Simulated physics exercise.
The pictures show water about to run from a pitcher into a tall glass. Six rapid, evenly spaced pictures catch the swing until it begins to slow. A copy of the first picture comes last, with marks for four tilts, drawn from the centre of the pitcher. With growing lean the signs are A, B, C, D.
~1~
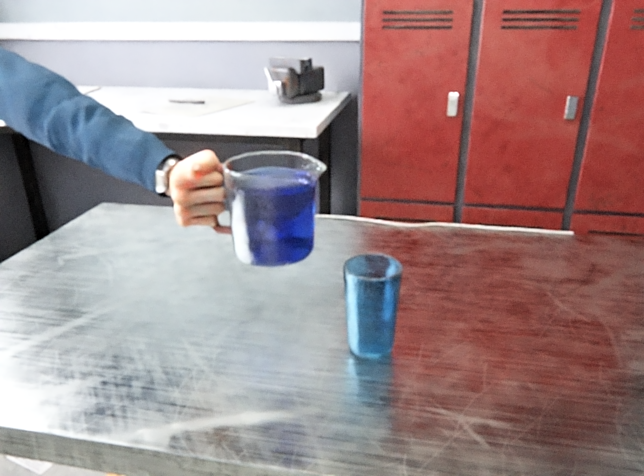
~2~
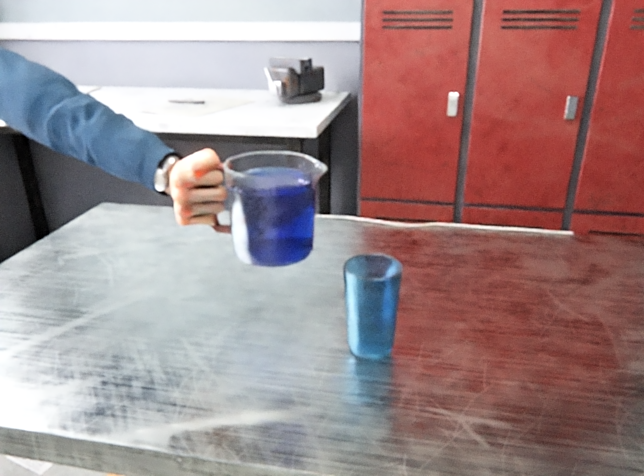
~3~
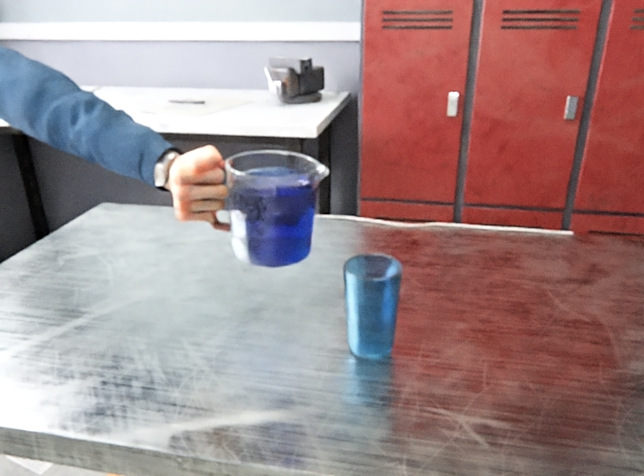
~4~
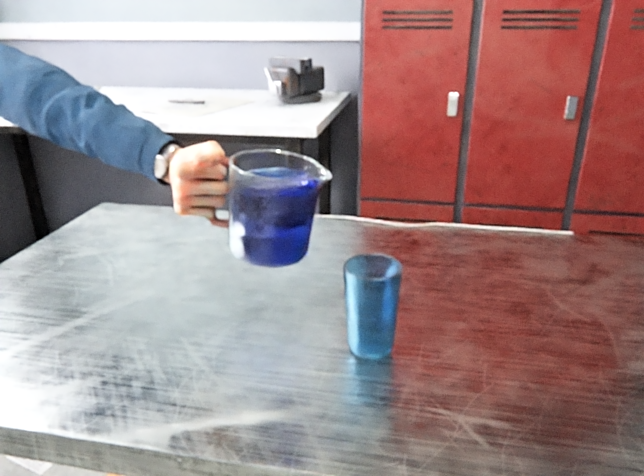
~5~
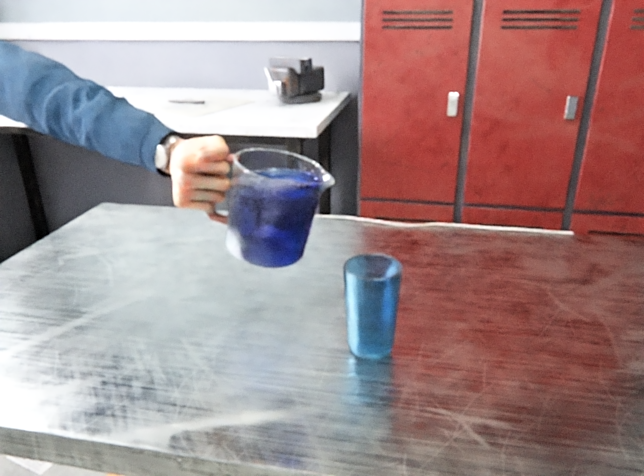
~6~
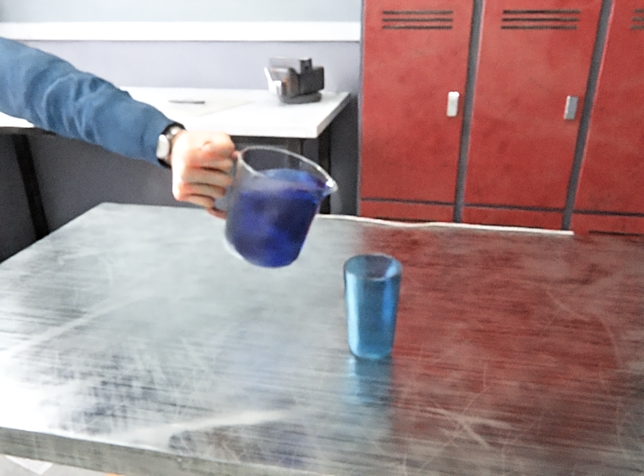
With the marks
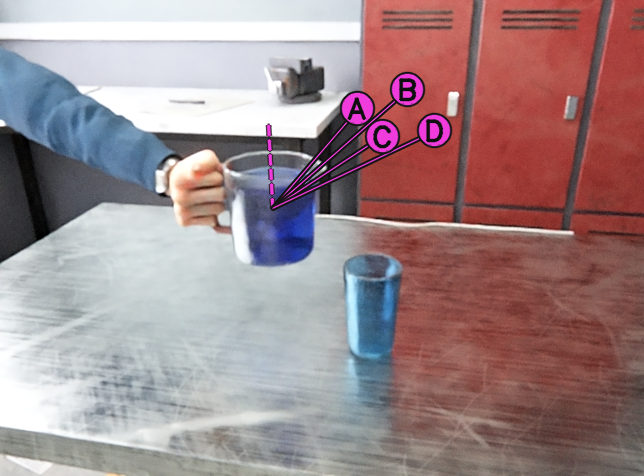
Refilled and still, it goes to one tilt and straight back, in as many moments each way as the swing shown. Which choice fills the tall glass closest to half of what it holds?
B beats the others.
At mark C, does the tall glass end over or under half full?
Over.
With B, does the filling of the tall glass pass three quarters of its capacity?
No, it does not.
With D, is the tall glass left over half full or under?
Over half.
On the marked copy, A at (347, 122); B at (395, 100); C at (368, 145); D at (419, 138).
If A is chosen, the tall glass ends with about 32 % of what it can hold.
If B is chosen, the tall glass ends with about 49 % of what it can hold.
If C is chosen, the tall glass ends with about 67 % of what it can hold.
If D is chosen, the tall glass ends with about 83 % of what it can hold; 3 % of the water is spilt.
